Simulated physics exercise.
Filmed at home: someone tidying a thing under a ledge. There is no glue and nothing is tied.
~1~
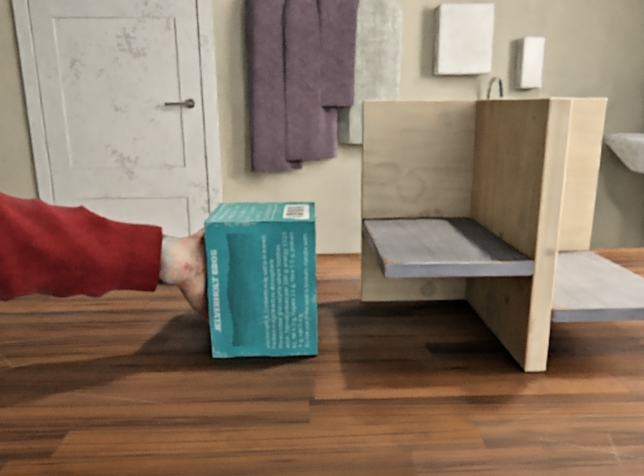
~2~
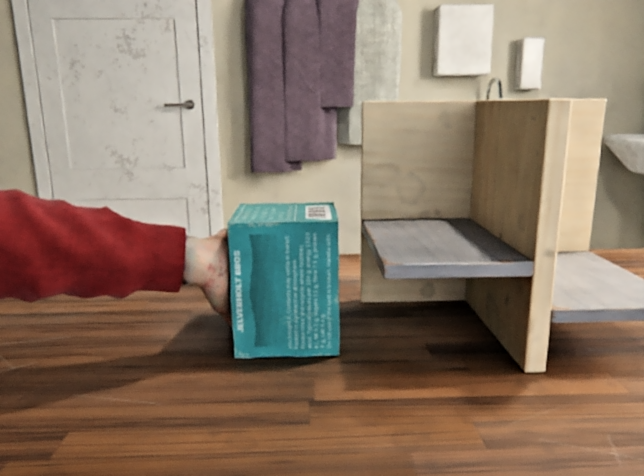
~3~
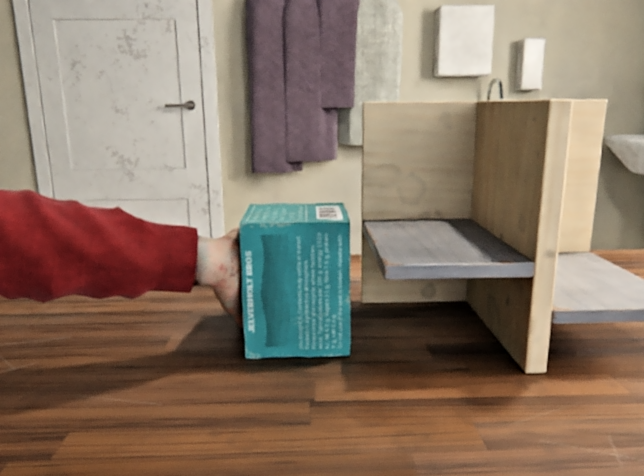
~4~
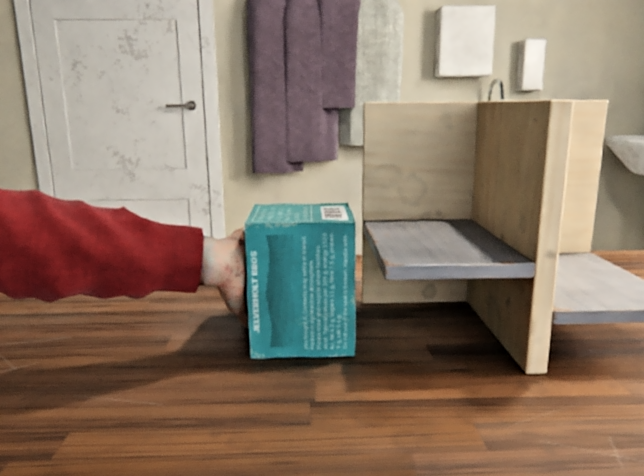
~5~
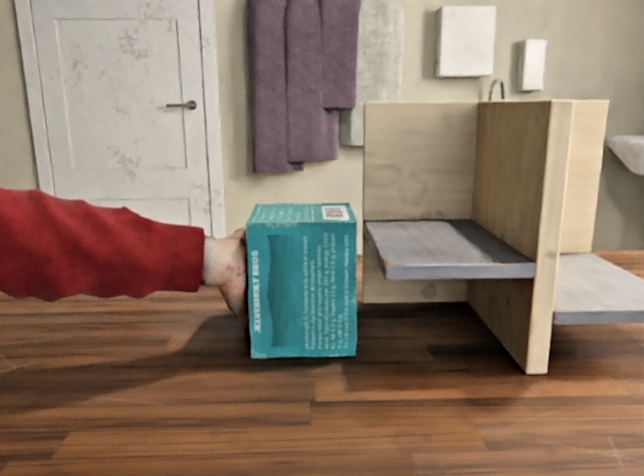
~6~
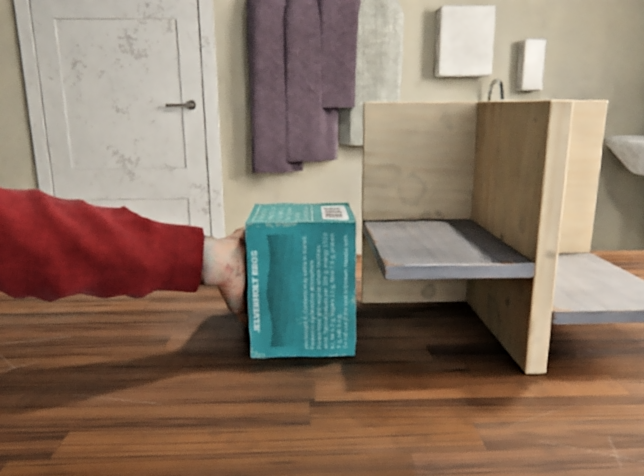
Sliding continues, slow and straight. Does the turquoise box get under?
No: I'd say it won't fit under there.
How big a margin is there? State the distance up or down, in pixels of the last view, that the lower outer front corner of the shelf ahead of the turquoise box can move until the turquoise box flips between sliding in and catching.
Roughly 48 pixels, upward.
Then, 0.22 s after the last picture, turquoise box sliding up to the opening near (312, 276).
Then, 0.36 s after the last picture, turquoise box stopped at the opening near (322, 276).
At rest, the turquoise box is too tall, near (322, 276).
